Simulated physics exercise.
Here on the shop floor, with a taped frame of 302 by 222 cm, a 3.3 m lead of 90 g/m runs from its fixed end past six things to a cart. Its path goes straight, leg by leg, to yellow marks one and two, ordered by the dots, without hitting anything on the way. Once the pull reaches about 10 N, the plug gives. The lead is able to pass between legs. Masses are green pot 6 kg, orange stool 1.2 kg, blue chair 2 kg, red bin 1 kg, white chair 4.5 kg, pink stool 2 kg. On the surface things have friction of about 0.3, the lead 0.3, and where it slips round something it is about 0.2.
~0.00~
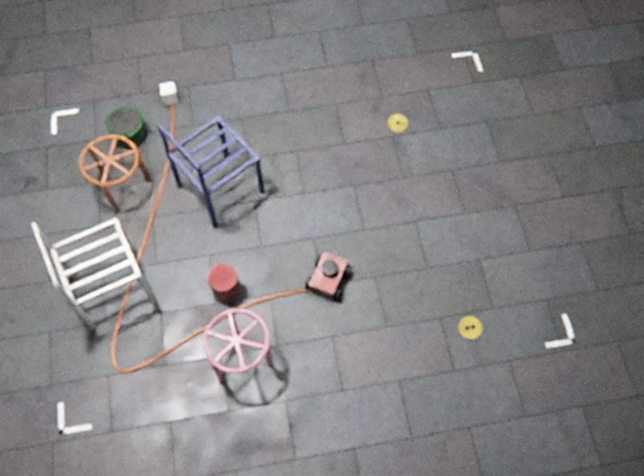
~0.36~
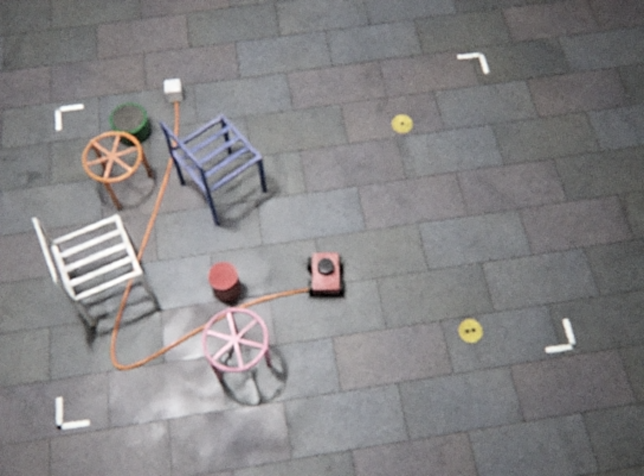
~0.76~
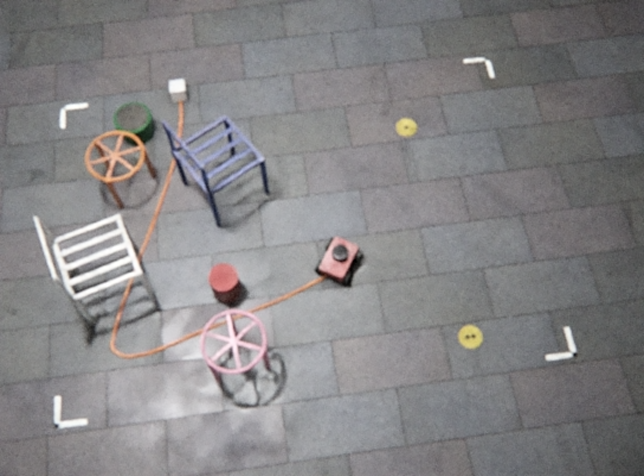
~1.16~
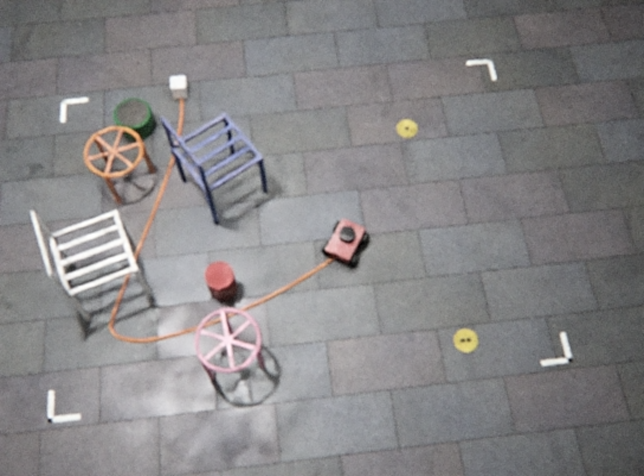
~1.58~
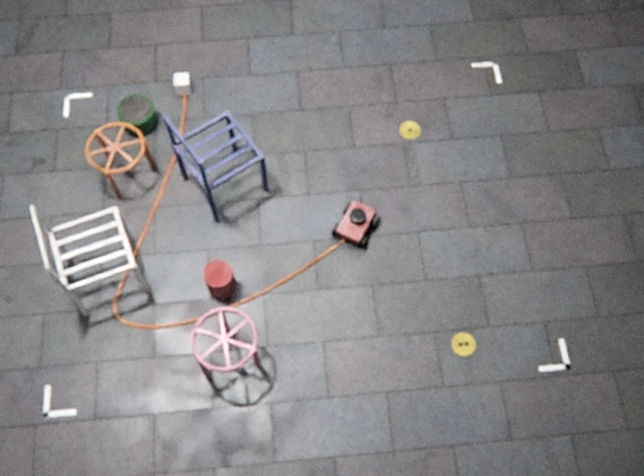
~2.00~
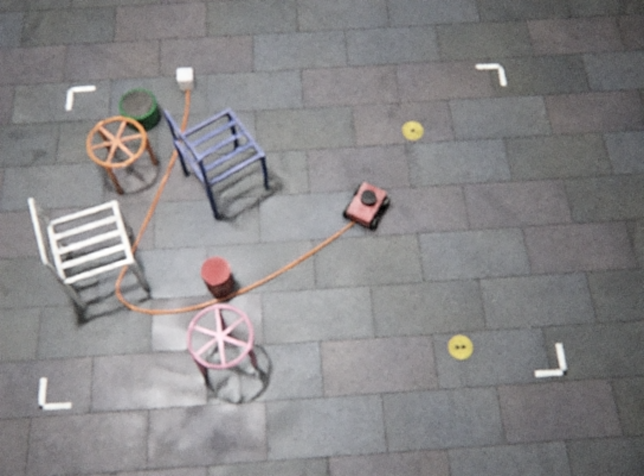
At first, a small red cart sits right of a red bin and a pink stool, trailing an orange lead that loops past white and blue chairs to a small white block. It turns slightly, then rolls up and to the right, drawing the lead's lower curve gradually upward behind it.
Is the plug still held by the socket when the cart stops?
Yes.
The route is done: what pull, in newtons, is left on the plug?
It ends up near 0 N.
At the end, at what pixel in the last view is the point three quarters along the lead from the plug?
Roughly at (333, 296).
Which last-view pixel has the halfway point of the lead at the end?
About (198, 270).
After 3.7 s, cart at (401, 147), lead slack at the fixed end; red bin 29 cm off its start, white chair 4 cm off its start.
After 5.3 s, cart at (425, 186), lead slack at the fixed end; red bin 29 cm off its start, white chair 8 cm off its start.
After 7.0 s, cart at (443, 268), lead slack at the fixed end; red bin 29 cm off its start at (205, 227), white chair 8 cm off its start at (97, 231).
After 8.6 s, cart at (460, 346), lead slack at the fixed end; red bin 29 cm off its start, white chair 8 cm off its start.
After 9.0 s, cart at (460, 346), lead slack at the fixed end; red bin 29 cm off its start at (205, 227), white chair 8 cm off its start at (96, 231).
